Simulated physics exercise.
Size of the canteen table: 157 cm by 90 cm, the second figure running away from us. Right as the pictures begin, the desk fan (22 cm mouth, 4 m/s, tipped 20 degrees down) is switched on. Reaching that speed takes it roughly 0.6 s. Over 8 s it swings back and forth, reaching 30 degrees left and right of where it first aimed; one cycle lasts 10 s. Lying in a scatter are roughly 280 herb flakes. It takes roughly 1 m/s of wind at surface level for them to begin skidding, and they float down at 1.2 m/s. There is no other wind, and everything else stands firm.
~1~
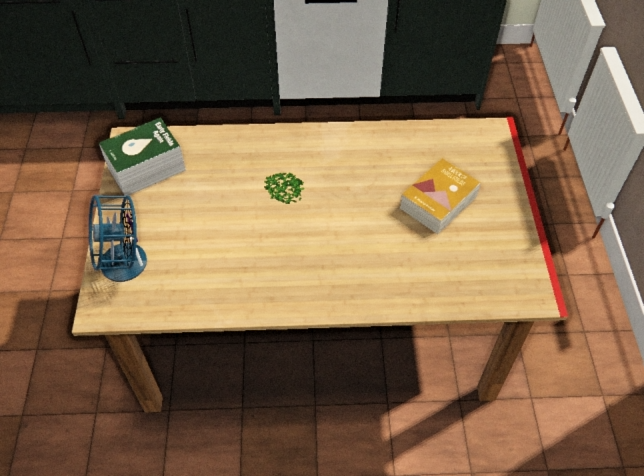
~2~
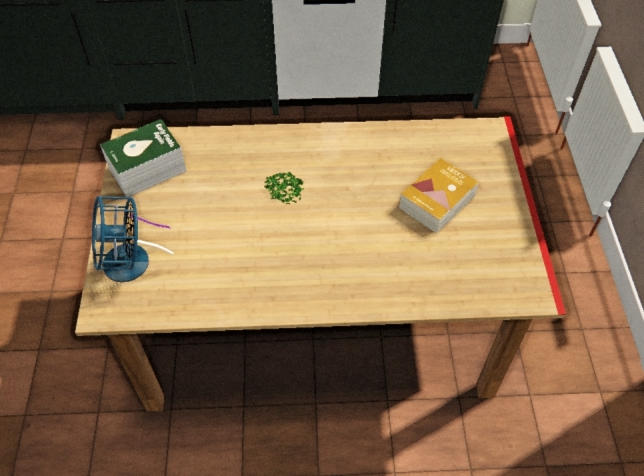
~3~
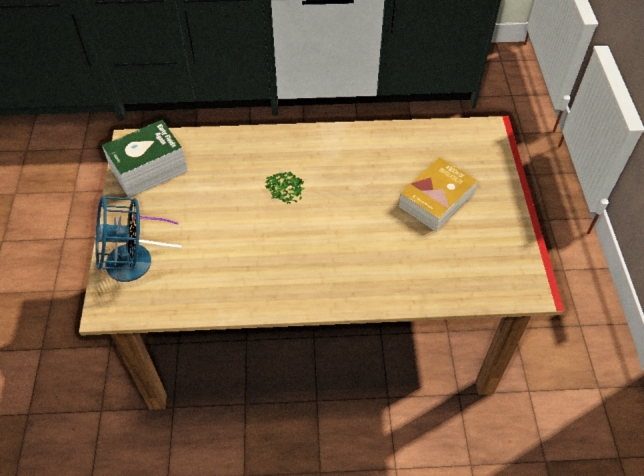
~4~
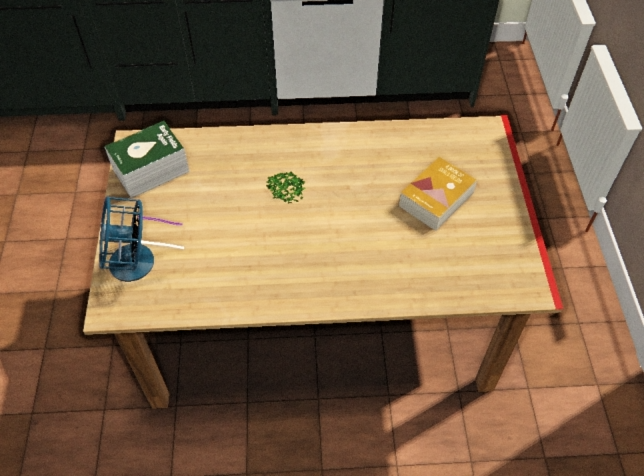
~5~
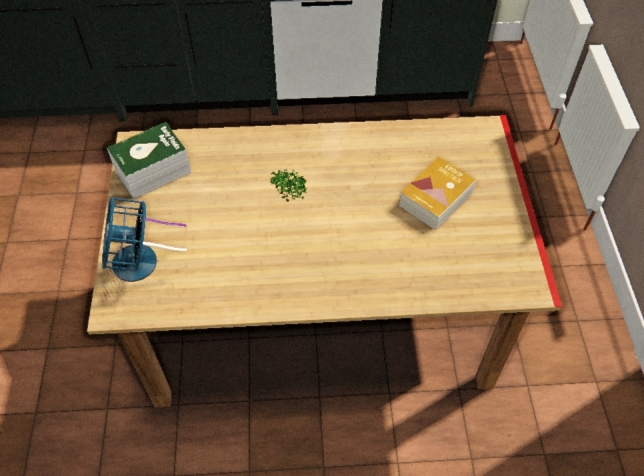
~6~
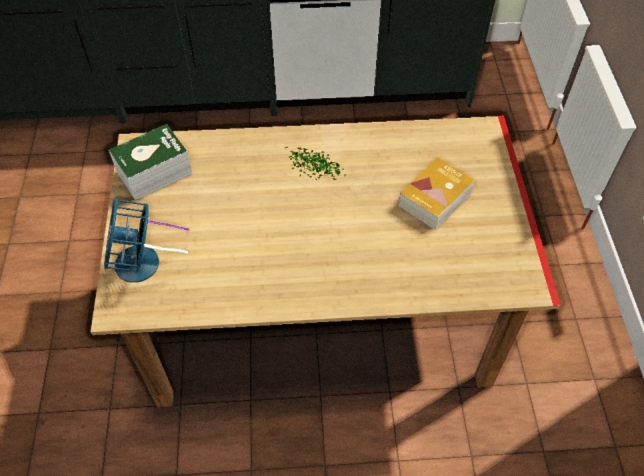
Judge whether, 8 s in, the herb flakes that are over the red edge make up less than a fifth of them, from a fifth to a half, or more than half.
They make up less than a fifth.
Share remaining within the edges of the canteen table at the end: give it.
Result: Some 0 %.
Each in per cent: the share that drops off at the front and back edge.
Roughly 0 per cent at the front edge and 100 per cent at the back edge.
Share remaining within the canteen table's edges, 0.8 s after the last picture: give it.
Roughly 3 %.
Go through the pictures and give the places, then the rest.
In the first frame, the middle of the herb flakes is near (285, 187), none has stirred yet and the mouth of the desk fan is at (112, 233).
In the second frame, the middle of the herb flakes is near (284, 186), none has stirred yet and the red edge is centred on (535, 205).
In the third frame, the middle of the herb flakes is near (285, 185), none has stirred yet, the top of a book is at (142, 146) and the top of a book is at (439, 187).
In the fourth frame, the middle of the herb flakes is near (286, 185), none has stirred yet and the head of the desk fan has turned about 9 degrees towards the front.
In the fifth frame, the middle of the herb flakes is near (288, 182), the farthest in sight from the desk fan is at (303, 180) and about 35 % have left their places.
In the sixth frame, the middle of the herb flakes is near (316, 162), the farthest in sight from the desk fan is at (343, 170), all have left their places and the head of the desk fan has turned about 14 degrees towards the front.
Then, 0.8 s after the last picture the count stands so, 0 % are over the red edge.
Then, 1.8 s after the last picture the count stands so, 0 % are over the red edge.
Then, 3.6 s after the last picture the count stands so, 0 % are over the red edge.
Then, 7.2 s after the last picture, at the end, 0 % are over the red edge.
